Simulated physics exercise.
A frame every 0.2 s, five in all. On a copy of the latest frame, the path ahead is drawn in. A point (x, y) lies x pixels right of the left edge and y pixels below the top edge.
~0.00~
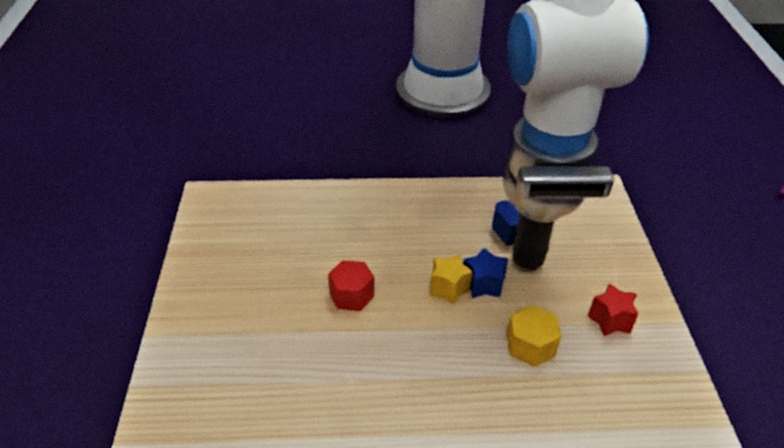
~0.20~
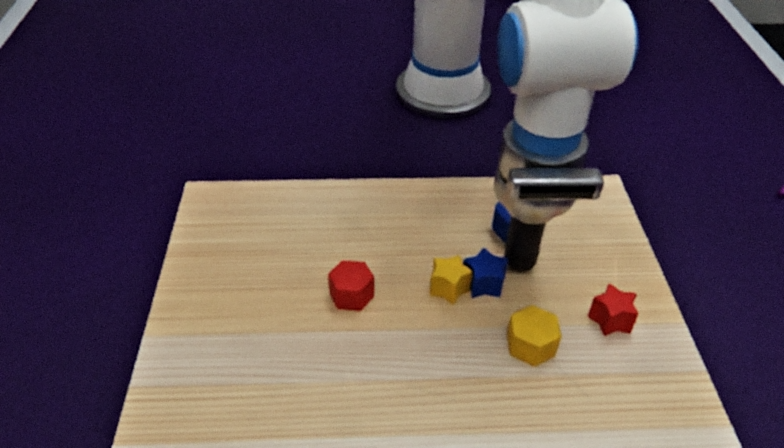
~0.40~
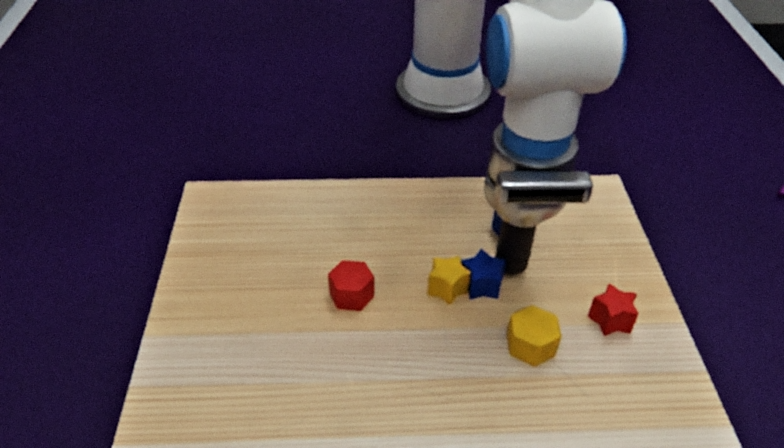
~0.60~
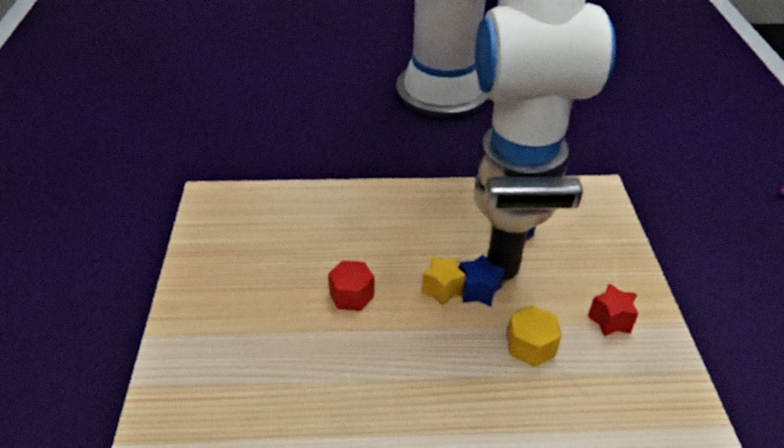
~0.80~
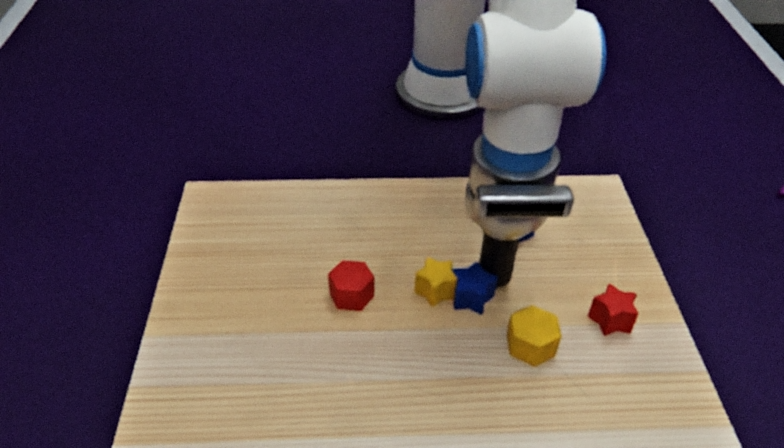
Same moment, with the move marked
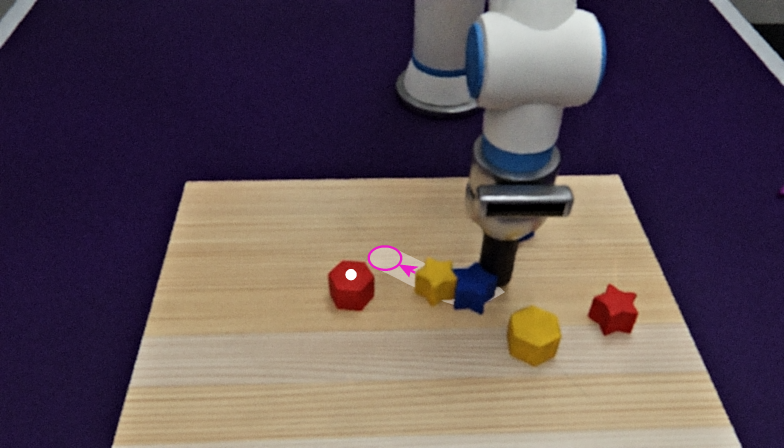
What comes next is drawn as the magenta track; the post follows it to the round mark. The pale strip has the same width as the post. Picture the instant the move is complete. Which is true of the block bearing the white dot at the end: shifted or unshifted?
In the end it has not been moved.
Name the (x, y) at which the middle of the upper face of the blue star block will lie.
Its top face will be centred at roughly (439, 294).
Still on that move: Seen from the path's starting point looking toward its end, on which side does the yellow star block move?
Towards the left-hand side.
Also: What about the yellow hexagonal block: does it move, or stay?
That block remains where it is.
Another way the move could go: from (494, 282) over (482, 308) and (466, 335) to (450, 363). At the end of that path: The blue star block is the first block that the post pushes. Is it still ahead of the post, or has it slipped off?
It escapes to one side.
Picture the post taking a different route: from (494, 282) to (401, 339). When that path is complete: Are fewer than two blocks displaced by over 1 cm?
My answer is no.
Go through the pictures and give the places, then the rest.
In the first picture, post's lower end at (528, 258); red hexagonal block at (351, 275); yellow star block at (451, 268); blue star block at (487, 263); yellow hexagonal block at (536, 325).
In the second picture, post at (520, 260); blocks still.
In the third picture, post at (511, 263); blue star block at (485, 265).
In the fourth picture, post at (502, 268); yellow star block at (445, 269); blue star block at (481, 270).
In the fifth picture, post at (495, 276); red hexagonal block at (351, 275); yellow star block at (437, 270); blue star block at (474, 278); yellow hexagonal block at (536, 325).
Drawn move, from (494, 282) via (457, 292) and (420, 275), ending at (385, 258); the dot is on the red hexagonal block.
The first path, step by step. One third of the way, post at (456, 286); yellow star block at (410, 276), turned 60° clockwise; blue star block at (441, 293), turned 15° anticlockwise.
Two thirds of the way, post at (418, 268); yellow star block at (400, 273), turned 30° clockwise; blue star block at (439, 294), turned 25° anticlockwise.
At the end, post at (385, 252); red hexagonal block still; yellow star block at (398, 273), turned 15° clockwise; blue star block at (439, 294), turned 25° anticlockwise; yellow hexagonal block still.
